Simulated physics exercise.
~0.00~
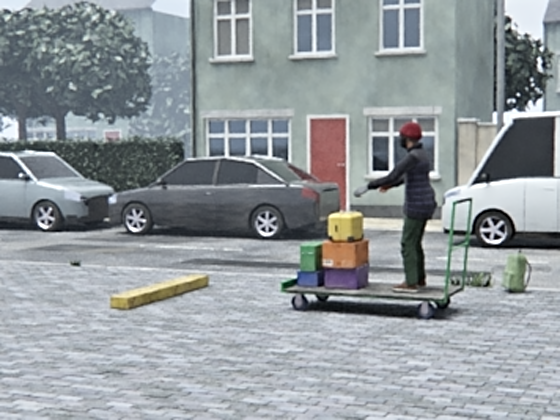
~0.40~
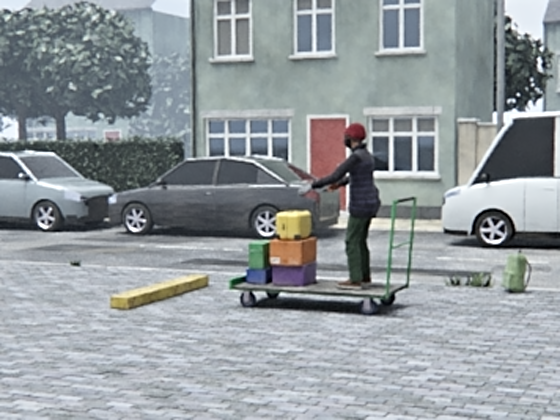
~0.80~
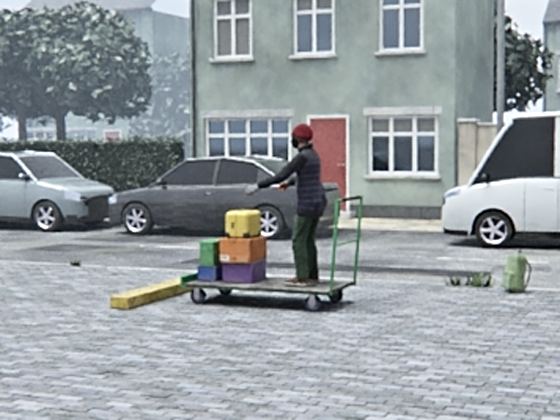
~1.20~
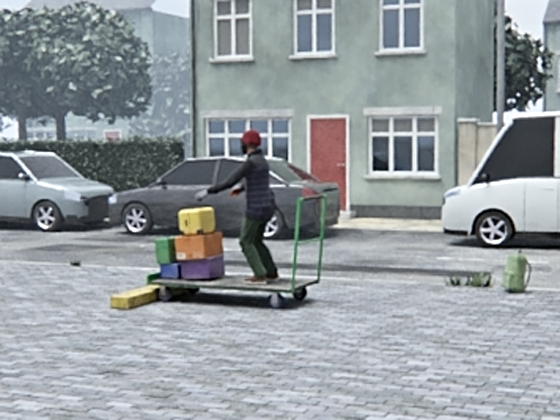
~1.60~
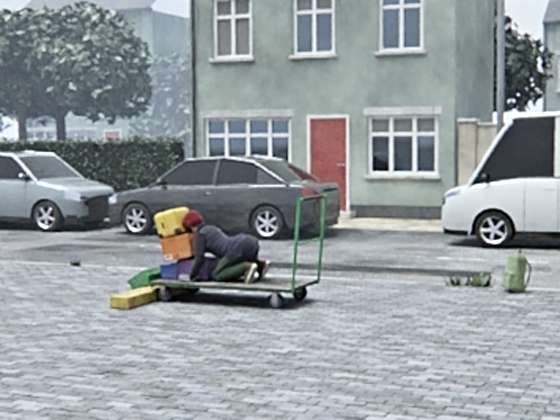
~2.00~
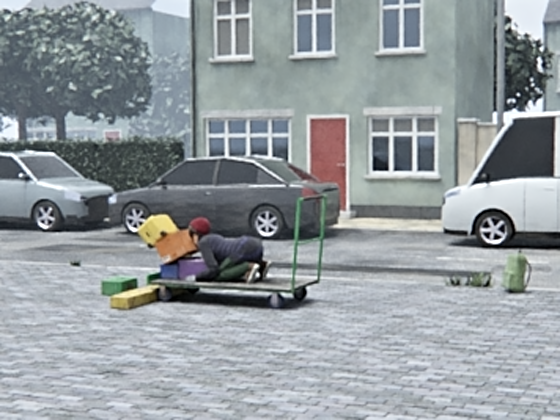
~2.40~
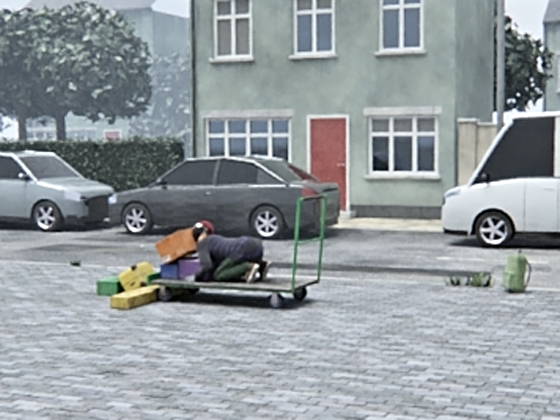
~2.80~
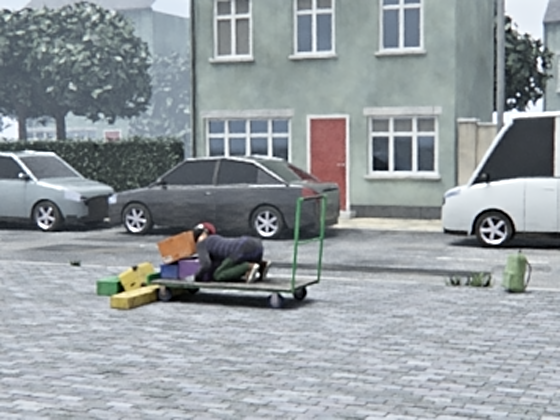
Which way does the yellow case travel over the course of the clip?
It travels to the left, first riding on the trolley and then toppling off the front end onto the ground.
